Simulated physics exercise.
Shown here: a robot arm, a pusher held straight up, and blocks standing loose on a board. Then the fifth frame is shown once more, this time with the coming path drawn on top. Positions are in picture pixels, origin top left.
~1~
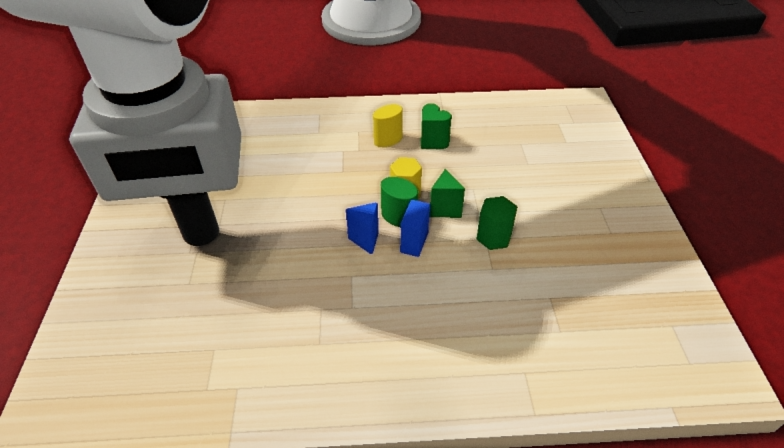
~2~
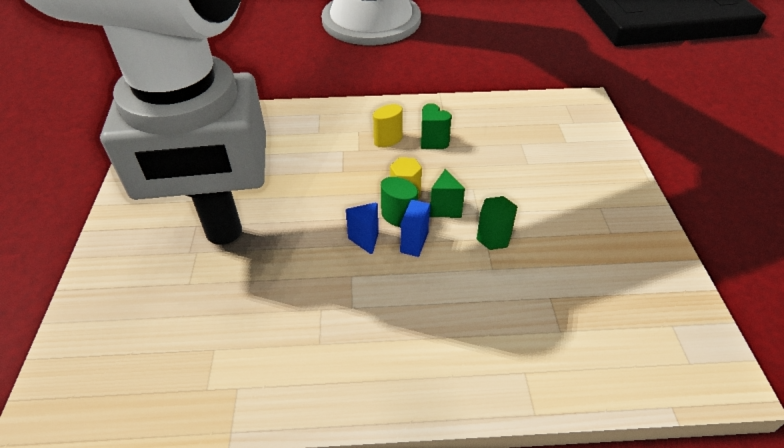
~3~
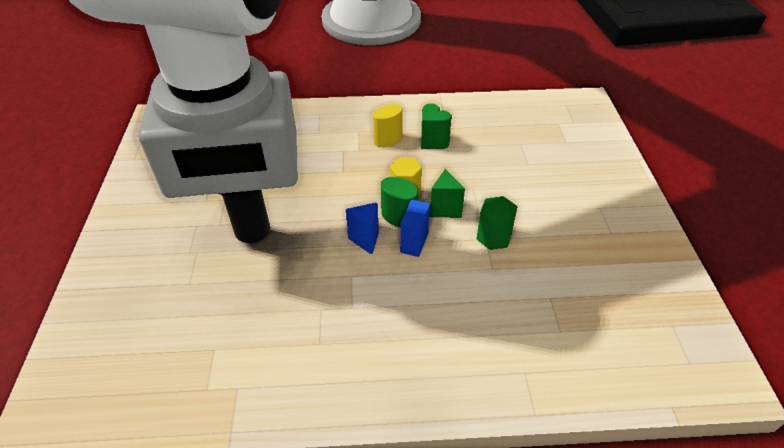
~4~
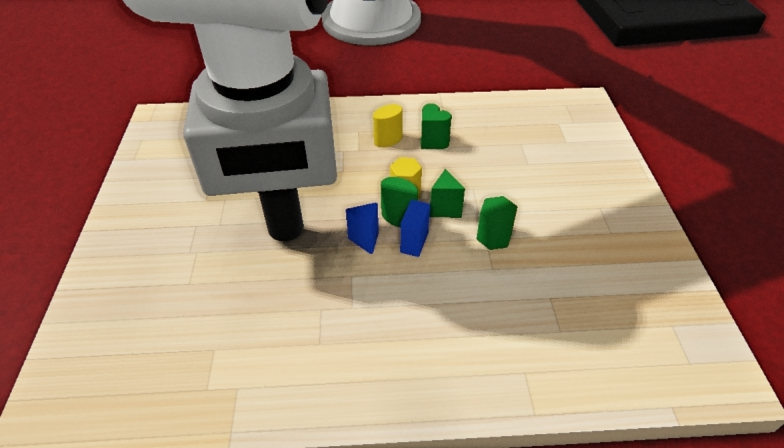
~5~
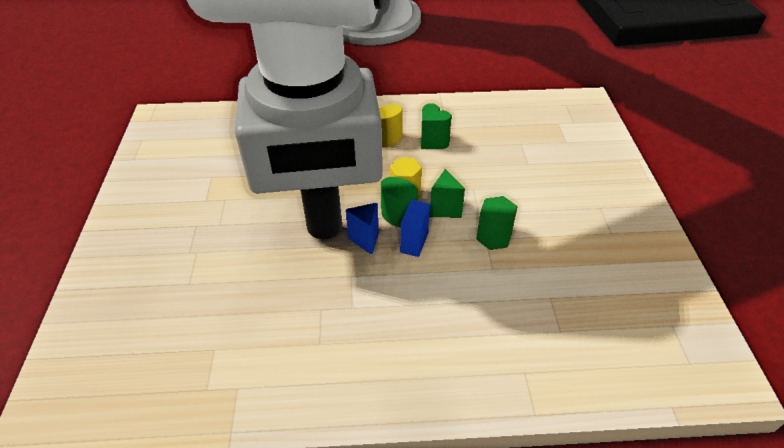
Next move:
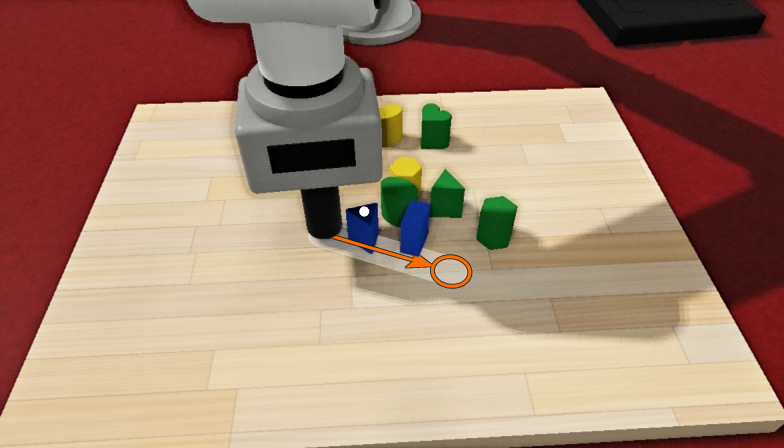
On a wooden board, a robot arm slides its black pusher right beside still, colored blocks.
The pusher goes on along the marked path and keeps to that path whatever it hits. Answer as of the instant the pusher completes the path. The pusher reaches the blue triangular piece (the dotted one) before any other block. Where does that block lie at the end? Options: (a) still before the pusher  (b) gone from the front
The correct letter is b.
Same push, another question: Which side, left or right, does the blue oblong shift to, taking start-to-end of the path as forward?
Slides left.
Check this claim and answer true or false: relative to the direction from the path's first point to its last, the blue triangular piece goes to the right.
That statement is not accurate.
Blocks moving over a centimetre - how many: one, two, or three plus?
My guess is two.
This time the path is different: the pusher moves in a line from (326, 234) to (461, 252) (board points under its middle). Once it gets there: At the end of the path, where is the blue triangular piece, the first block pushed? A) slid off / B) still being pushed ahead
Option B.
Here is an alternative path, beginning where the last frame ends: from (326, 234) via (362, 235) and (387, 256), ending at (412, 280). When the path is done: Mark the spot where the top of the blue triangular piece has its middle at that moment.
It ends at (440, 239).
Path on the board, from (326, 234) to (451, 271); the dot is on the blue triangular piece.
What follows on the original path. One third of the way, pusher at (366, 239); blue triangular piece at (403, 219); blue oblong at (424, 214), turned 20° anticlockwise.
Two thirds of the way, pusher at (408, 251); blue triangular piece at (442, 222), turned 60° anticlockwise; blue oblong at (450, 207), turned 65° anticlockwise.
At the end, pusher at (452, 263); blue triangular piece at (472, 224), turned 130° anticlockwise; green elliptical block in place; blue oblong at (454, 205), turned 95° anticlockwise.
